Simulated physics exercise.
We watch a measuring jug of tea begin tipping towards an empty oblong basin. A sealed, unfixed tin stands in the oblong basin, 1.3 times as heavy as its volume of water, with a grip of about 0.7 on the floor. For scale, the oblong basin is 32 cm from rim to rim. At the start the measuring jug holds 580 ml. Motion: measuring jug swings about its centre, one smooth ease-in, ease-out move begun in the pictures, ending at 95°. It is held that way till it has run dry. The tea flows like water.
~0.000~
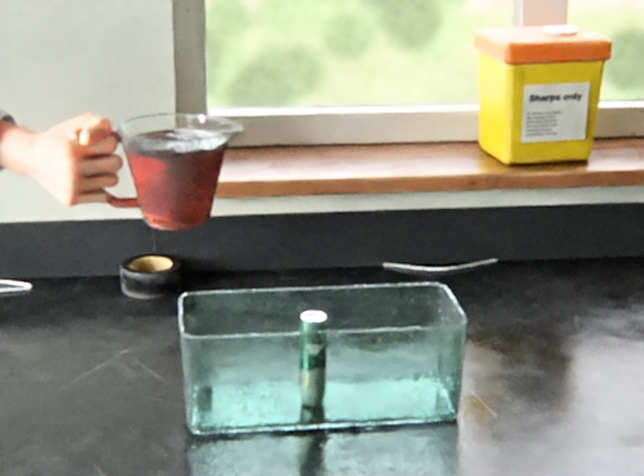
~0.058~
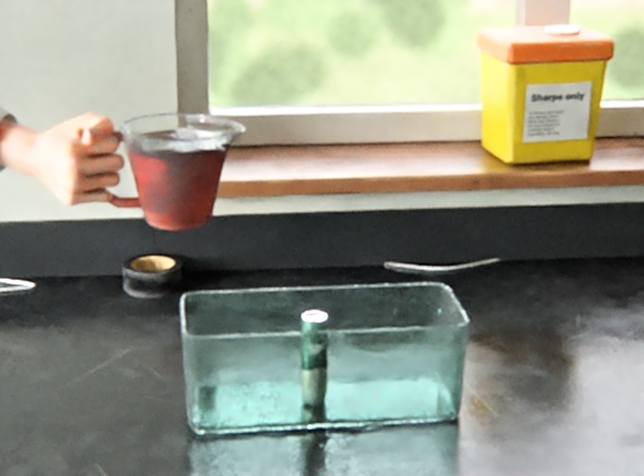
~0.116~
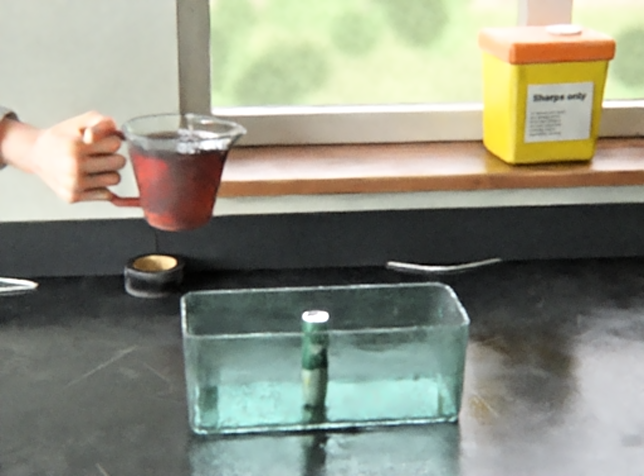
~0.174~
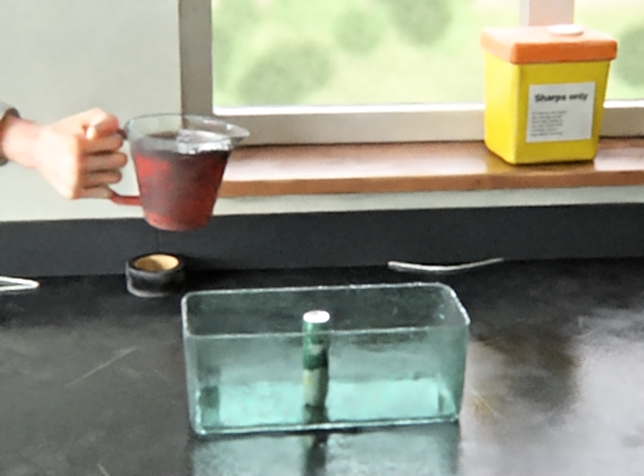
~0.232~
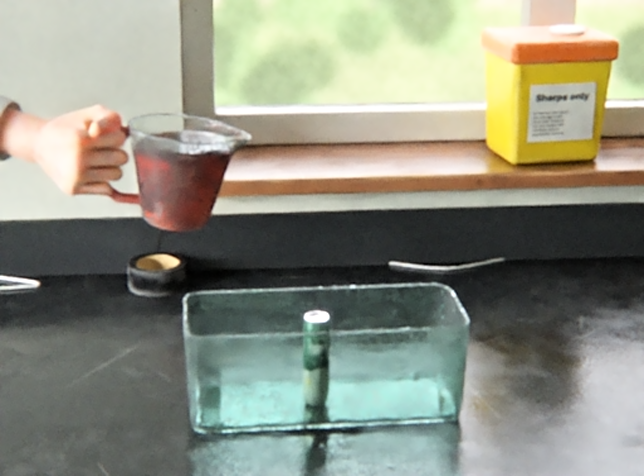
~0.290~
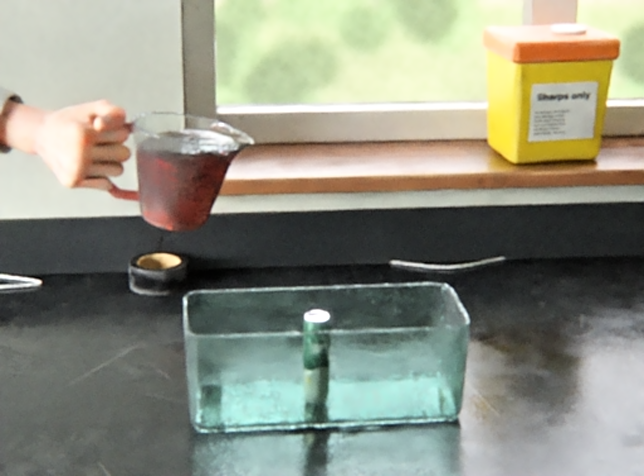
A hand held a glass measuring jug of dark red tea above a black counter, then tilted it slightly to the right, while the clear oblong basin with a small tin inside stayed still.
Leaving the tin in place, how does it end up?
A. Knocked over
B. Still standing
(A) Knocked over.
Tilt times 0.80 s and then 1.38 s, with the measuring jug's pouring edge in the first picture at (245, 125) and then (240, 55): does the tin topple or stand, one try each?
Trial 1 - tin tips; trial 2 - tin stays standing.
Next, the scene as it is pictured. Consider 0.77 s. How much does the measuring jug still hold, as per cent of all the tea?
Still held: Roughly 74 % of the total.
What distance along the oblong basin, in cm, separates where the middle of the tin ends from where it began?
7.5 cm.
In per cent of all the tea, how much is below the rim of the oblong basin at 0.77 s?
Near 7 in a hundred.
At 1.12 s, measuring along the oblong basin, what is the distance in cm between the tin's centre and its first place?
I'd put it at around 0 centimetres.
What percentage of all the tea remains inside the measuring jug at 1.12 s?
22 %.
After 0.77 s the tilt is 56° and 74 per cent is still to pour; the tin stands where it began.
After 1.12 s the tilt is 87° and 21 per cent is still to pour; the tin stands where it began.
After 1.48 s the tilt is 95° and 1 per cent is still to pour; the tin lies on its side.
After 1.88 s the tilt is 95° and 0 per cent is still to pour; the tin lies on its side.
In the end the tin lies on its side.
